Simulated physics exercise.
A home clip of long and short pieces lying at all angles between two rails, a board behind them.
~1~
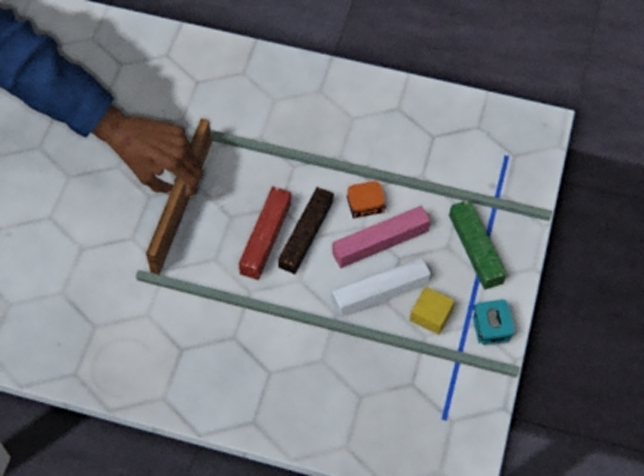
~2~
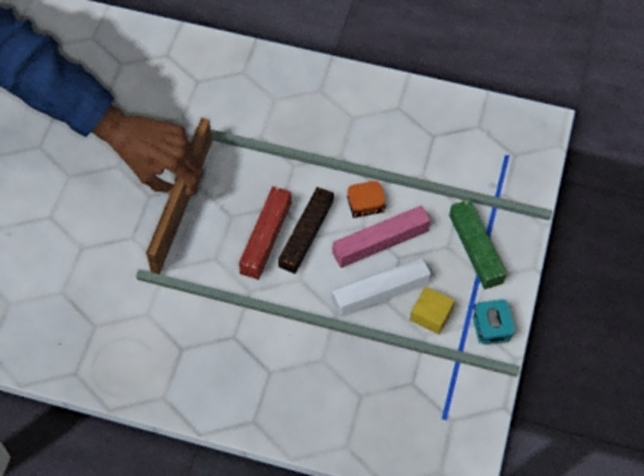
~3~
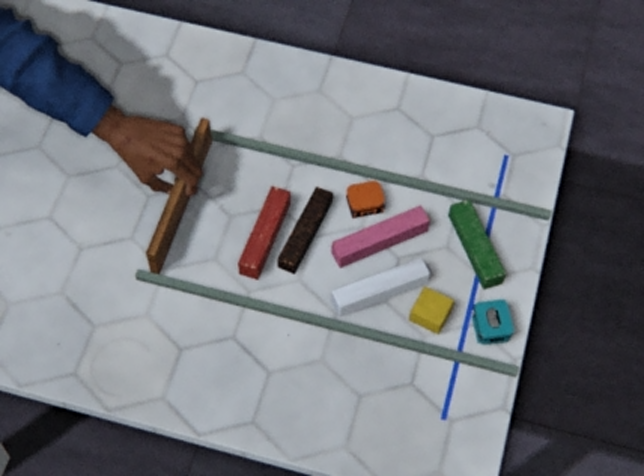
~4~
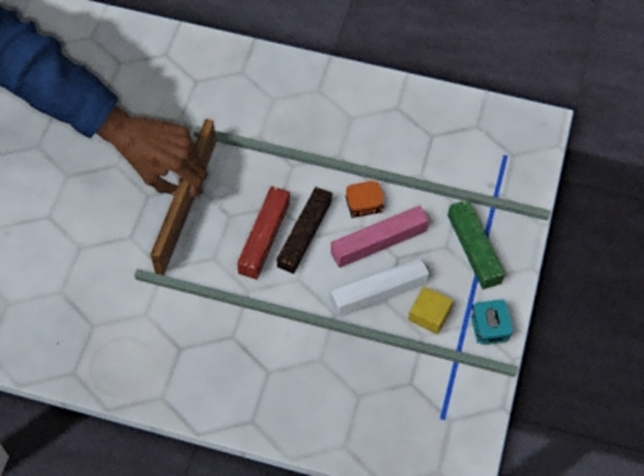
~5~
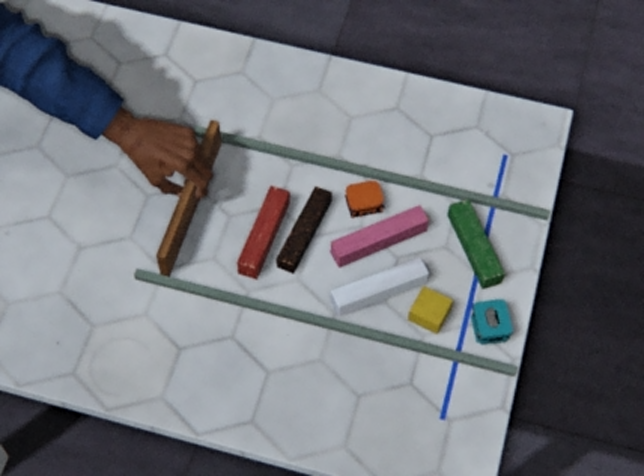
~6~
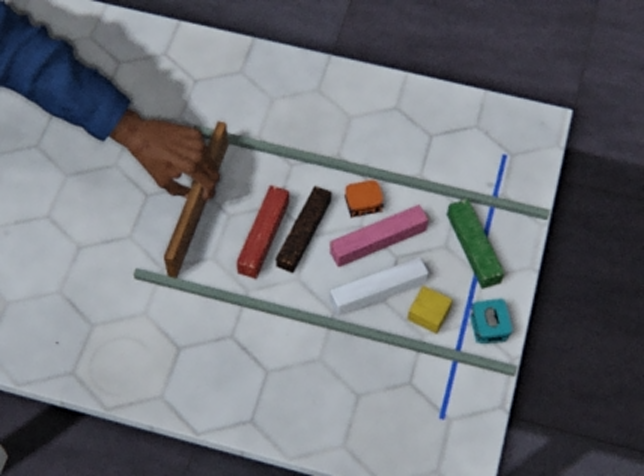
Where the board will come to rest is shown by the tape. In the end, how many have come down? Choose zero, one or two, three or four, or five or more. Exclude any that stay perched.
By the end, three or four have come down.
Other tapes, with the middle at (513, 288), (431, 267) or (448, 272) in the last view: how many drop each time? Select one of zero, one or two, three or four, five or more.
Tape by tape, the falls would be at least five, then none, then one or two.
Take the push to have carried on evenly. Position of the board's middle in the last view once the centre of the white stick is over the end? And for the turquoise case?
Around (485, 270), then around (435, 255).
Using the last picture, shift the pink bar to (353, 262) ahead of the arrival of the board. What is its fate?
Lab note: It does not drop.
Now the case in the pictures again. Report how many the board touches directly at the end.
It ends up touching 2.
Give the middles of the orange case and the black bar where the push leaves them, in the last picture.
Orange case at about (504, 221), black bar at about (507, 278).
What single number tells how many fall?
I count 3 in all.
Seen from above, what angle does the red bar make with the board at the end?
Angle: Roughly 0 degrees.
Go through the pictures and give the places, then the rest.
In the first frame, turquoise case (493, 324); green bar (477, 244); yellow block (432, 310); board (181, 195); tape (478, 279).
In the second frame, green bar (477, 244); board (181, 195).
In the third frame, yellow block (431, 310); red bar (265, 233).
In the fourth frame, turquoise case (492, 323); white stick (380, 287).
In the fifth frame, green bar (475, 244); orange case (364, 199).
In the sixth frame, turquoise case (491, 323); green bar (475, 243); yellow block (430, 310); board (198, 199); tape (475, 278).
Soon after, none off yet; turquoise case at rest near (491, 323); green bar at rest near (475, 243); yellow block at rest near (430, 310).
Then, none off yet; turquoise case at rest near (491, 323); green bar at rest near (482, 241); yellow block moved about its own width near (450, 326).
At rest, the number that fall off is three or four; fallen, yellow block, green bar and turquoise case.
